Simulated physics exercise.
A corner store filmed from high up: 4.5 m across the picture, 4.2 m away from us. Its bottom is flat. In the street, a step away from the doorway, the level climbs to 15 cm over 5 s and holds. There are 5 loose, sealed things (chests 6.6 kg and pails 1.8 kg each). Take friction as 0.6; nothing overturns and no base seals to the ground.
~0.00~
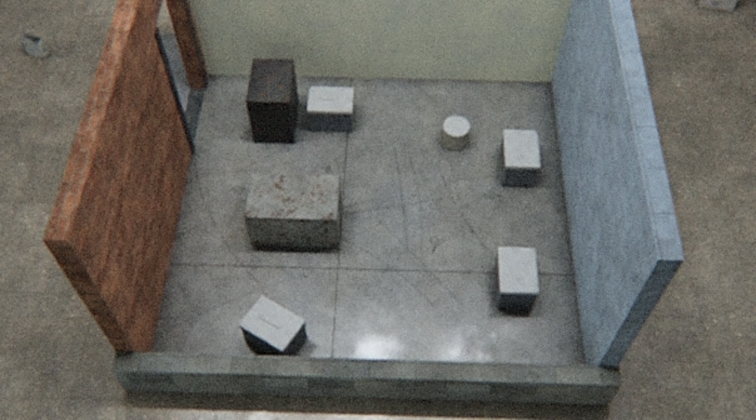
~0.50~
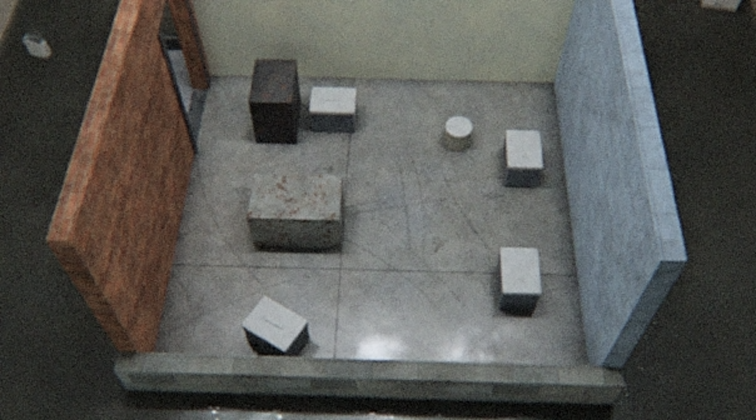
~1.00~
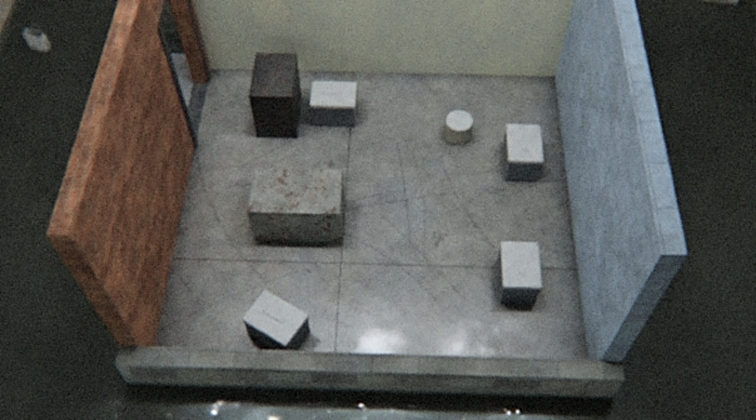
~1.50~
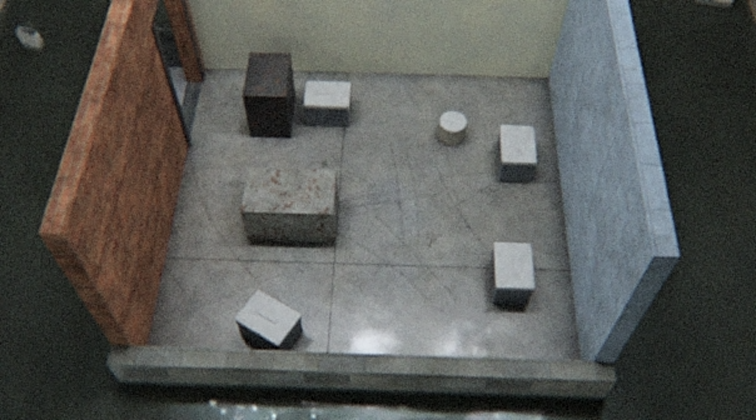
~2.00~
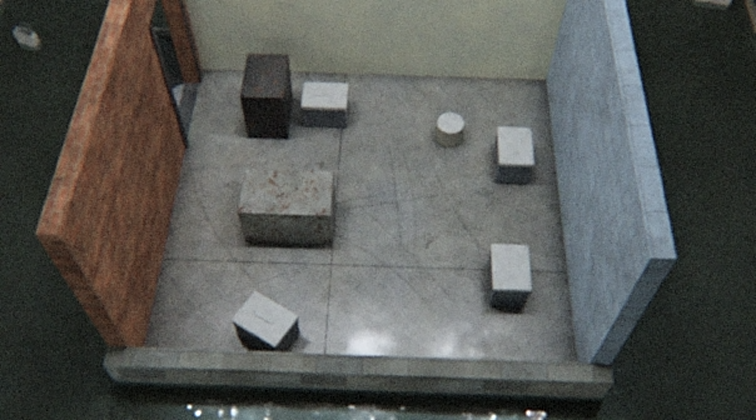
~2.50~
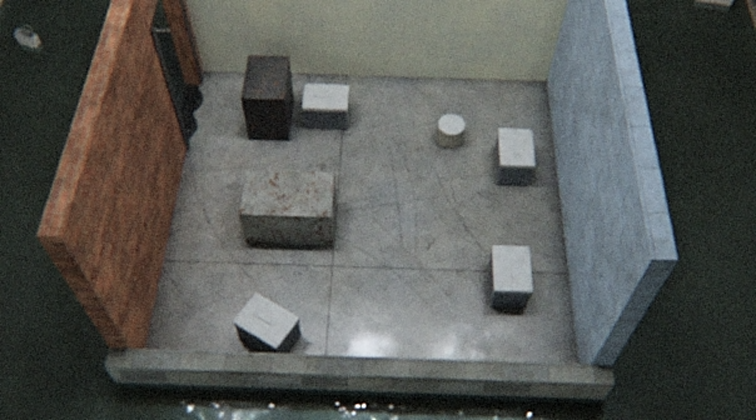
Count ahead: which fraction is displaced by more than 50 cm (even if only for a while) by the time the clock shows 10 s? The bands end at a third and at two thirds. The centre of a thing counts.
That comes to under a third.
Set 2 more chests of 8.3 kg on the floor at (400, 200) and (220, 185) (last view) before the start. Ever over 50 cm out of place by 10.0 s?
In that order: Short of it, over.
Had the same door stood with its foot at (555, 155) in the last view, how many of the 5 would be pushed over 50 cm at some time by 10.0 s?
Then 2.
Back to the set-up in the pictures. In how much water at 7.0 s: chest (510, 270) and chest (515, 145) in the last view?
About 0 and 0 cm.
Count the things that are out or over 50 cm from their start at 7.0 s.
I count 0.
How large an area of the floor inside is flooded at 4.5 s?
Some 2.0 m2.
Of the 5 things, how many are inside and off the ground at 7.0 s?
At that moment 0.
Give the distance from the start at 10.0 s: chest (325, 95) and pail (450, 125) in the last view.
In turn: 0 cm, 40 cm.
After 3.5 s 0 of 5 are over 50 cm from their spots; 0 afloat.
After 4.5 s 0 of 5 are over 50 cm from their spots; 0 afloat.
After 7.0 s 0 of 5 are over 50 cm from their spots; 0 afloat.
After 10.0 s 0 of 5 are over 50 cm from their spots, and 0 have been at some point; 2 afloat.
